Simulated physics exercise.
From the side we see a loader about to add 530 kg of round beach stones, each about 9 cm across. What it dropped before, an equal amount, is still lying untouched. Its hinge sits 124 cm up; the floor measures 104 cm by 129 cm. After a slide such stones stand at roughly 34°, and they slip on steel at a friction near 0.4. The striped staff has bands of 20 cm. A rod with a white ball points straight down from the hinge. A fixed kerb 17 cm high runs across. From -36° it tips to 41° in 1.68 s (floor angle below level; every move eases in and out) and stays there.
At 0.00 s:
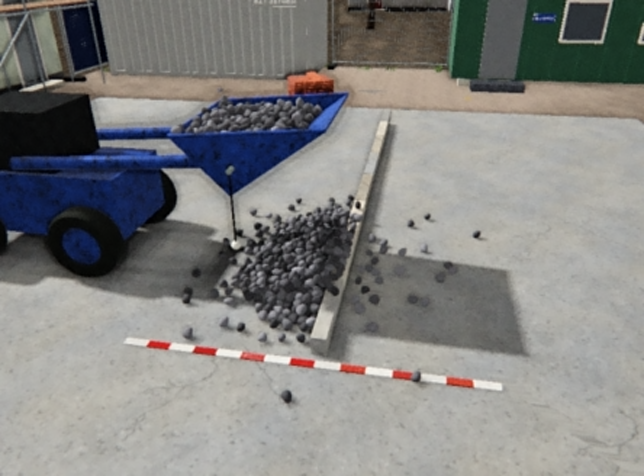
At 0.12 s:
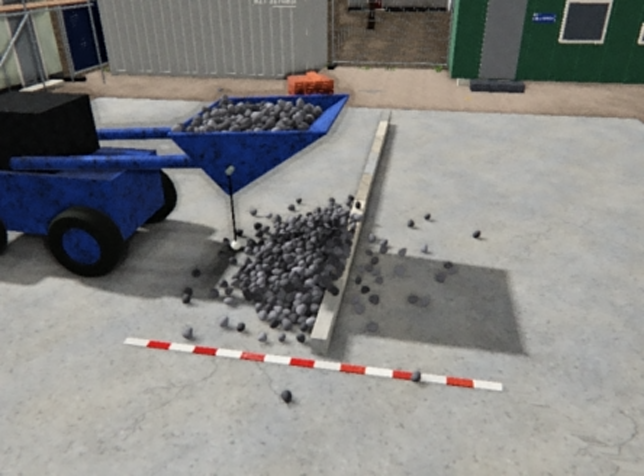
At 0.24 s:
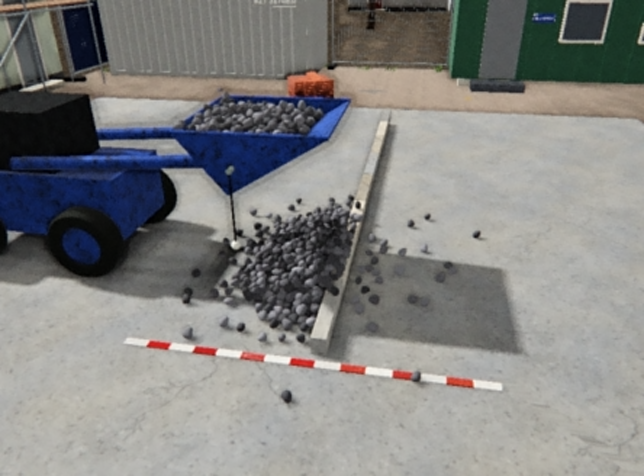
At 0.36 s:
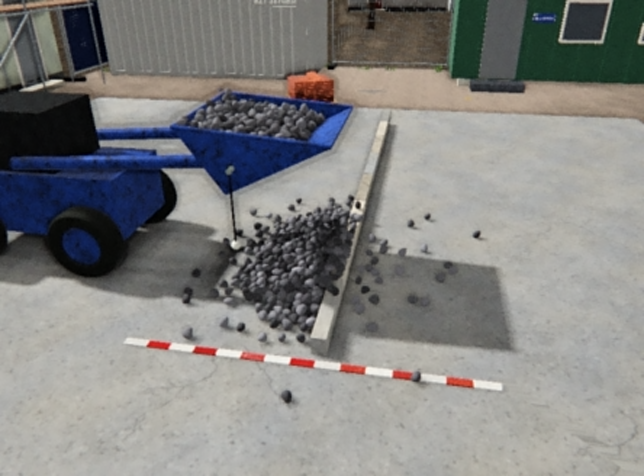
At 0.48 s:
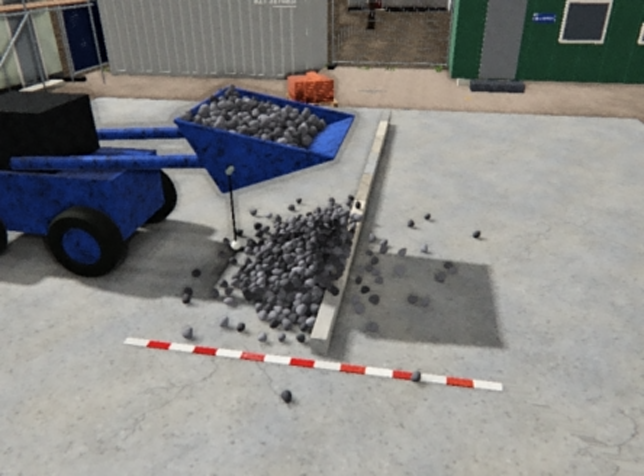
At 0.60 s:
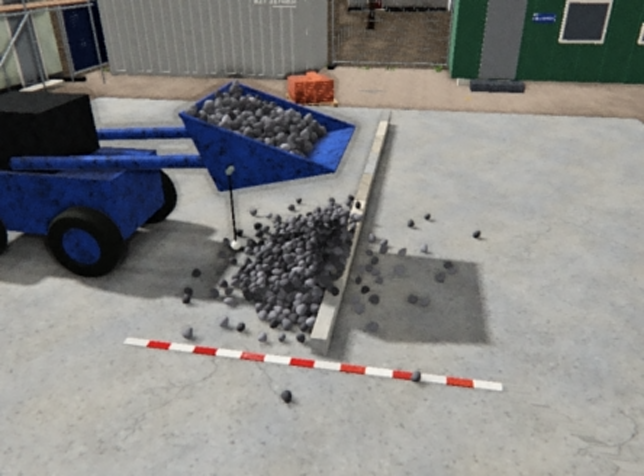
In a concrete yard, a blue loader gradually tilts its stone-filled bucket downward above a pile.
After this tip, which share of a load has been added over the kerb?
Close to 79 parts in a hundred.
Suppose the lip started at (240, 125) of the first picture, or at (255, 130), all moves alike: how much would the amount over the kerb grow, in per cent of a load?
Near 0 per cent from the first place, 5 from the second.
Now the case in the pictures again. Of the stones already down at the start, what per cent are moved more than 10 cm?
About 10 per cent.
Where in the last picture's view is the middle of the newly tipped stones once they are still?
Their middle is at about (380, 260).
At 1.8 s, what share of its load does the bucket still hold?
About 30 per cent.
After 1.3 s the floor is at 29°; in per cent of one load, 98 in the bucket, 97 on this side of the kerb, 5 over the kerb; the foremost stones are at (440, 268).
After 1.8 s the floor is at 41°; in per cent of one load, 31 in the bucket, 134 on this side of the kerb, 34 over the kerb; the foremost stones are at (440, 268).
After 2.1 s the floor is at 41°; in per cent of one load, 2 in the bucket, 129 on this side of the kerb, 69 over the kerb; the foremost stones are at (467, 271).
After 4.9 s the floor is at 41°; in per cent of one load, 0 in the bucket, 116 on this side of the kerb, 83 over the kerb; the foremost stones are at (521, 294). Net gain over the kerb, 79.
